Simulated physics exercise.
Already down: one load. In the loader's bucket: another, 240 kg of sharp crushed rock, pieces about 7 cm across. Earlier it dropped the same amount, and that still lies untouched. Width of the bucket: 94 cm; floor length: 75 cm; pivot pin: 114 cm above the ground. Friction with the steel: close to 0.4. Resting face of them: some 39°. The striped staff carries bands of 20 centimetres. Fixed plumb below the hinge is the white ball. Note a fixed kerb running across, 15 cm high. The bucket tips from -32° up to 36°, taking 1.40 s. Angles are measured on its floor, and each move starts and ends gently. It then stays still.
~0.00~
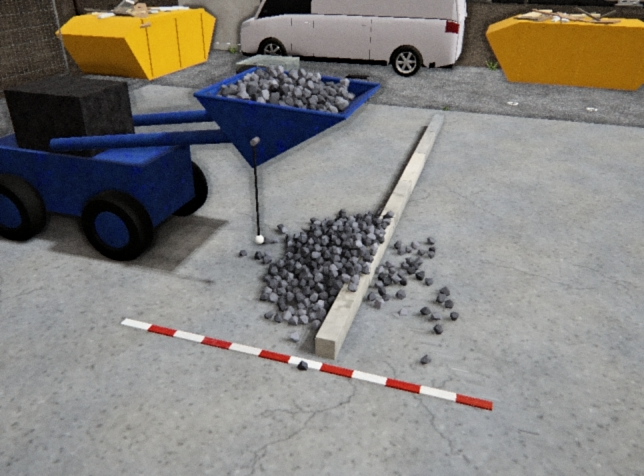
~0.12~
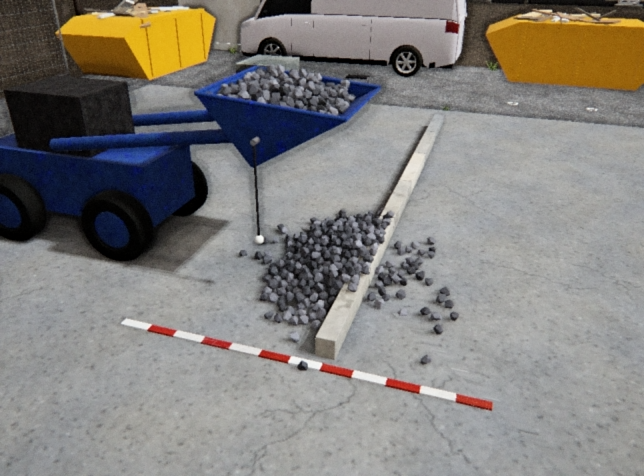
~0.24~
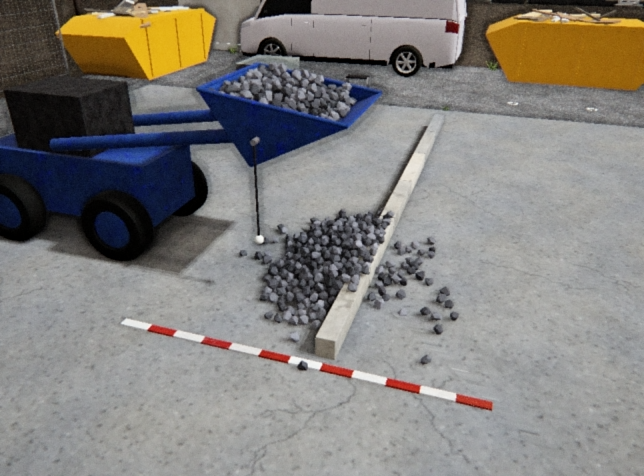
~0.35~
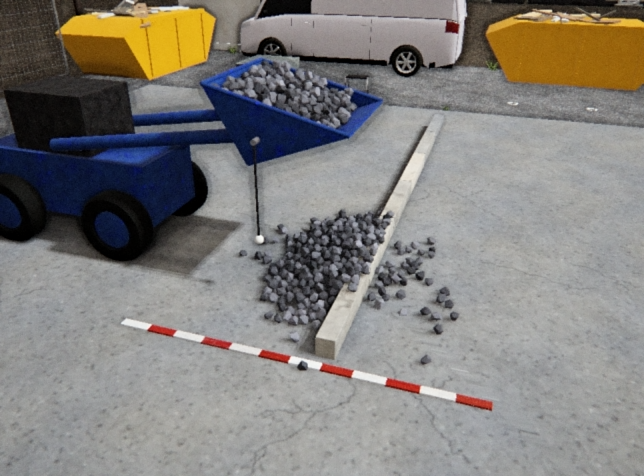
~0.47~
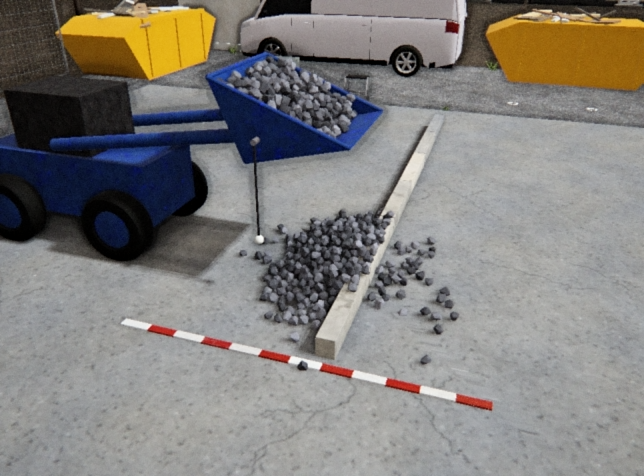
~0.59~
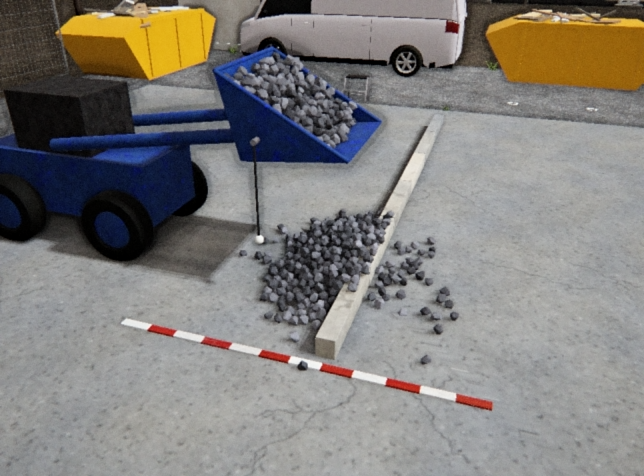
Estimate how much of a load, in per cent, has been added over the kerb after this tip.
Roughly 86 per cent of a load has been added.
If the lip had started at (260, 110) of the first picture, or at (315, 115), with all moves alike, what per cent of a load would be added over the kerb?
Case one about 0 %, case two about 45 %.
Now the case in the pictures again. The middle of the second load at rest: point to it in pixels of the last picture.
(401, 266).
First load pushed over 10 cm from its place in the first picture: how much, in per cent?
The answer is about 5 per cent.
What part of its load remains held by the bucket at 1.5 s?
About 60 per cent.
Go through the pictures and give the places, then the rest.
In the first frame, the bucket is at -32°, its lip at (346, 118); the top of the load is at (281, 74). The earlier load is highest near (347, 236), 29 cm above ground level, 93 % on this side of the kerb, 7 % over the kerb.
In the second frame, the bucket is at -31°, its lip at (346, 120); the top of the load is at (277, 73); the stones move at 0.1 m/s on average.
In the third frame, lip at (348, 127), floor tilted -27°, highest stones at (279, 72); the stones move at 0.2 m/s on average.
In the fourth frame, the bucket is at -21°, its lip at (349, 137); the top of the load is at (270, 69); the stones move at 0.2 m/s on average.
In the fifth frame, lip at (350, 149), floor tilted -14°, highest stones at (270, 66); the stones move at 0.3 m/s on average.
In the sixth frame, lip at (349, 162), floor tilted -6°, highest stones at (272, 64); the stones move at 0.3 m/s on average.
After 1.0 s the floor is at 25°; in per cent of one load, 100 in the bucket, 94 on this side of the kerb, 7 over the kerb; the foremost stones are at (439, 315).
After 1.5 s the floor is at 36°; in per cent of one load, 62 in the bucket, 125 on this side of the kerb, 13 over the kerb; the foremost stones are at (441, 312).
After 1.9 s the floor is at 36°; in per cent of one load, 18 in the bucket, 130 on this side of the kerb, 51 over the kerb; the foremost stones are at (460, 288).
After 4.3 s the floor is at 36°; in per cent of one load, 0 in the bucket, 107 on this side of the kerb, 93 over the kerb; the foremost stones are at (516, 292). Net gain over the kerb, 86.
